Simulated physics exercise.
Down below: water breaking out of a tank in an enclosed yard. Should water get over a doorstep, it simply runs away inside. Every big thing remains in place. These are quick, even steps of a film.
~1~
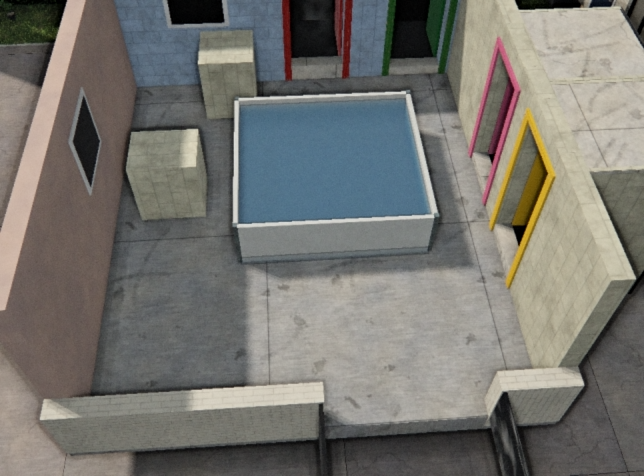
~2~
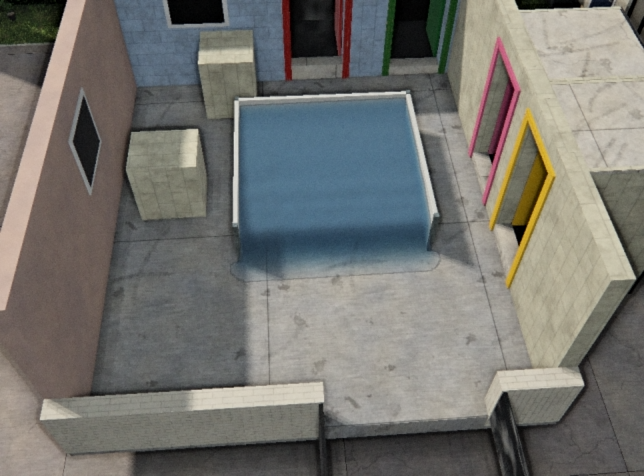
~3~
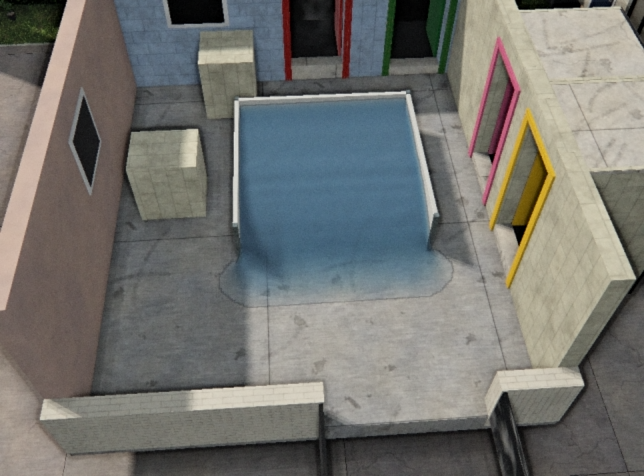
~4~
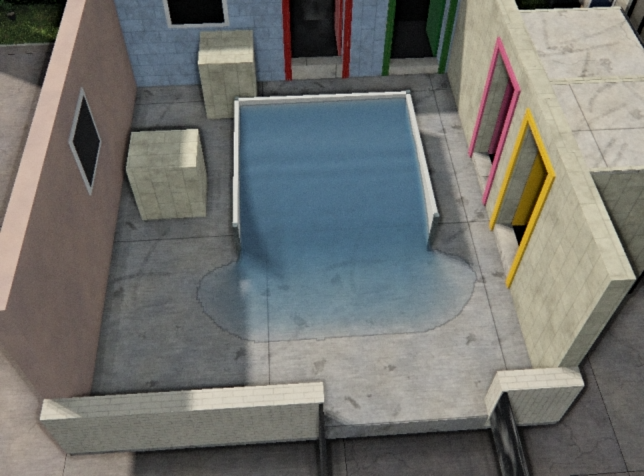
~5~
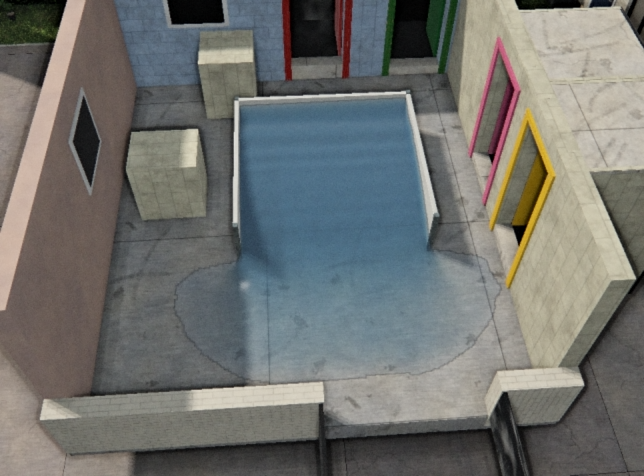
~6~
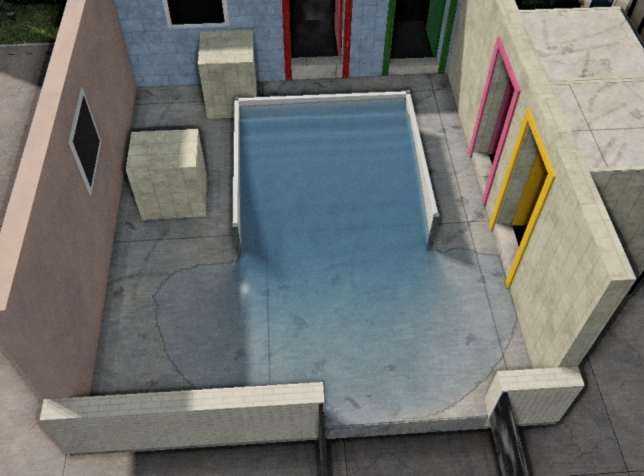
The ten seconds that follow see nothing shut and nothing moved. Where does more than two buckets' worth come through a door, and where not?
Outcome: Pink door: At most two buckets, yellow door: At most two buckets, red door: At most two buckets, green door: At most two buckets.
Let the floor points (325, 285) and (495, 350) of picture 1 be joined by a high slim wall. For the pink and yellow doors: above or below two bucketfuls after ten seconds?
Then the pink door falls short, and the yellow door exceeds the limit.
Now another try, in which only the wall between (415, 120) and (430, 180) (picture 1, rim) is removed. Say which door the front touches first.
I'd name the door marked pink.
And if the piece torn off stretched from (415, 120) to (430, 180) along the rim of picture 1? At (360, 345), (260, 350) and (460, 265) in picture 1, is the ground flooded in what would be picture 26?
In the order you gave them, I get drenched, still bare, drenched.
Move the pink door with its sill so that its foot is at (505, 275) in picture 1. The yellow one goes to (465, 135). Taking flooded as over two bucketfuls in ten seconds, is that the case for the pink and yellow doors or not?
Note - pink door ends up short of it; yellow door ends up short of it.
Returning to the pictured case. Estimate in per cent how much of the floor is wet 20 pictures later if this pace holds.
I reckon 60 per cent or so.
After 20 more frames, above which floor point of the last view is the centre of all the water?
Estimate: (290, 285).
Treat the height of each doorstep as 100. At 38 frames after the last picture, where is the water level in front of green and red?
0 and 10 %, in that order.
A moment on, water covers 45 % of the floor; the pink door not reached, the yellow door wet at the sill, nothing in, the red door not reached, the green door not reached.
Next, water covers 45 % of the floor; the pink door not reached, the yellow door wet at the sill, nothing in, the red door not reached, the green door not reached.
Then, water covers 60 % of the floor; the pink door not reached, the yellow door wet at the sill, nothing in, the red door not reached, the green door not reached.
Later, water covers 85 % of the floor; the pink door wet at the sill, nothing in, the yellow door wet at the sill, nothing in, the red door wet at the sill, nothing in, the green door not reached.
In the end, water covers 95 % of the floor; the pink door wet at the sill, nothing in, the yellow door wet at the sill, nothing in, the red door wet at the sill, nothing in, the green door wet at the sill, nothing in.
